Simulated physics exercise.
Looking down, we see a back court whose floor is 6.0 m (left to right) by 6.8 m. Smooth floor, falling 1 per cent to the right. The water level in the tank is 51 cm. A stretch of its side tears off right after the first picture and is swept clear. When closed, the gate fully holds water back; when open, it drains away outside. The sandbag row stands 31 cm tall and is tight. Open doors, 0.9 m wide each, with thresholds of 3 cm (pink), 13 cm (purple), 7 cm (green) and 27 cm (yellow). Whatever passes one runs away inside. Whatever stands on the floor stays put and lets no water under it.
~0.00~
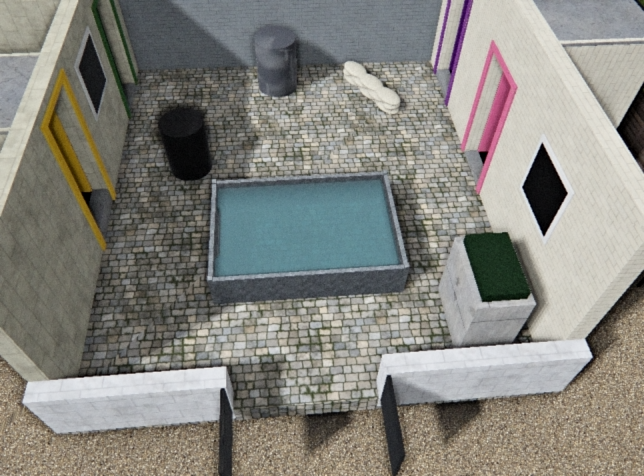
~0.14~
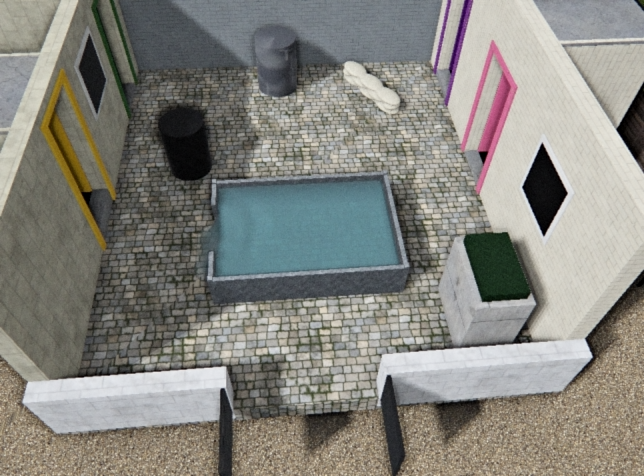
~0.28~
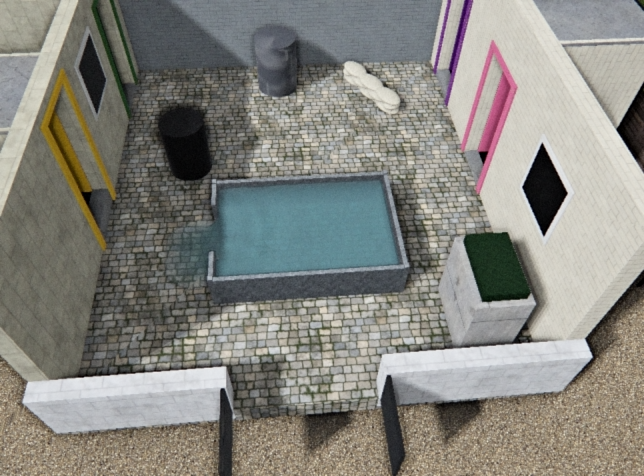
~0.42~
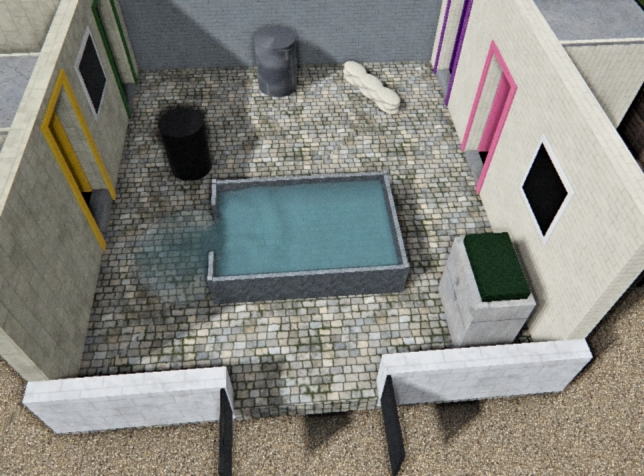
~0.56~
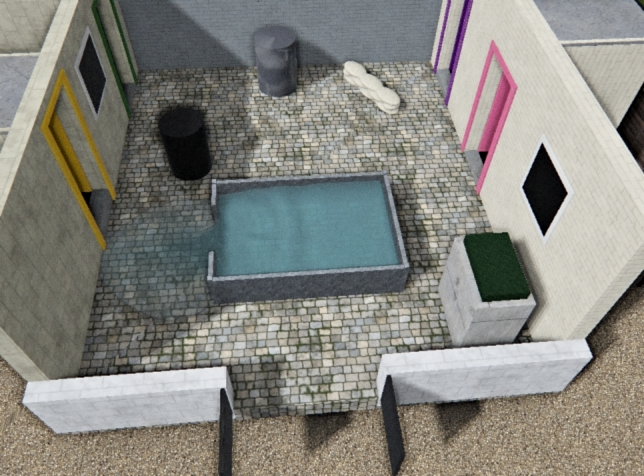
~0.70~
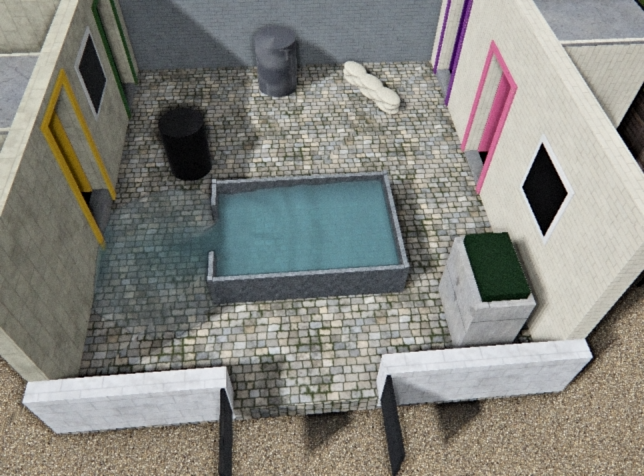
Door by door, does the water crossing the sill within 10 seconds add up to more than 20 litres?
Pink door: Limit unbroken, purple door: Limit unbroken, green door: Limit unbroken, yellow door: Limit unbroken.
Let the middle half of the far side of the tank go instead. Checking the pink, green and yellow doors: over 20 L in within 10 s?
Then: Pink beyond it, green beyond it, yellow short of it.
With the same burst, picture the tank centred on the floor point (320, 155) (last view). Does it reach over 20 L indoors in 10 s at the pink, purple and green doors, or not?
Then: Pink not over, purple below, green over.
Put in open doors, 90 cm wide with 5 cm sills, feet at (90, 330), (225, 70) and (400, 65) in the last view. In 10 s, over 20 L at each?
Result in order - more than that, more than that, not enough.
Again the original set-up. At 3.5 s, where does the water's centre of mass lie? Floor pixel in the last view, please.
Pixel position near (237, 244).
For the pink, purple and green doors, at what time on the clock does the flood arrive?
So pink at 7.0 s, purple at 6.5 s, and green at 2.0 s.
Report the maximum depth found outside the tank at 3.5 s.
I'd say near 24 centimetres.
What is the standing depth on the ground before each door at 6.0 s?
Depths: Pink door 0 cm, purple door 0 cm, green door 6 cm, yellow door 13 cm.
After 1.4 s water covers 15 % of the floor and is deepest (30 cm) near (214, 253); pink door not reached, purple door not reached, green door not reached, yellow door 22 cm at the sill, 0 L in.
After 2.2 s water covers 20 % of the floor and is deepest (28 cm) near (214, 253); pink door not reached, purple door not reached, green door 2 cm at the sill, 0 L in, yellow door 23 cm at the sill, 0 L in.
After 3.5 s water covers 40 % of the floor and is deepest (24 cm) near (77, 389); pink door not reached, purple door not reached, green door 4 cm at the sill, 0 L in, yellow door 17 cm at the sill, 0 L in.
After 6.0 s water covers 60 % of the floor and is deepest (16 cm) near (74, 403); pink door not reached, purple door not reached, green door 6 cm at the sill, 1 L in, yellow door 13 cm at the sill, 0 L in.
After 10.0 s water covers 90 % of the floor and is deepest (12 cm) near (434, 313); pink door 7 cm at the sill, 2 L in, purple door 3 cm at the sill, 0 L in, green door 5 cm at the sill, 5 L in, yellow door 8 cm at the sill, 0 L in.
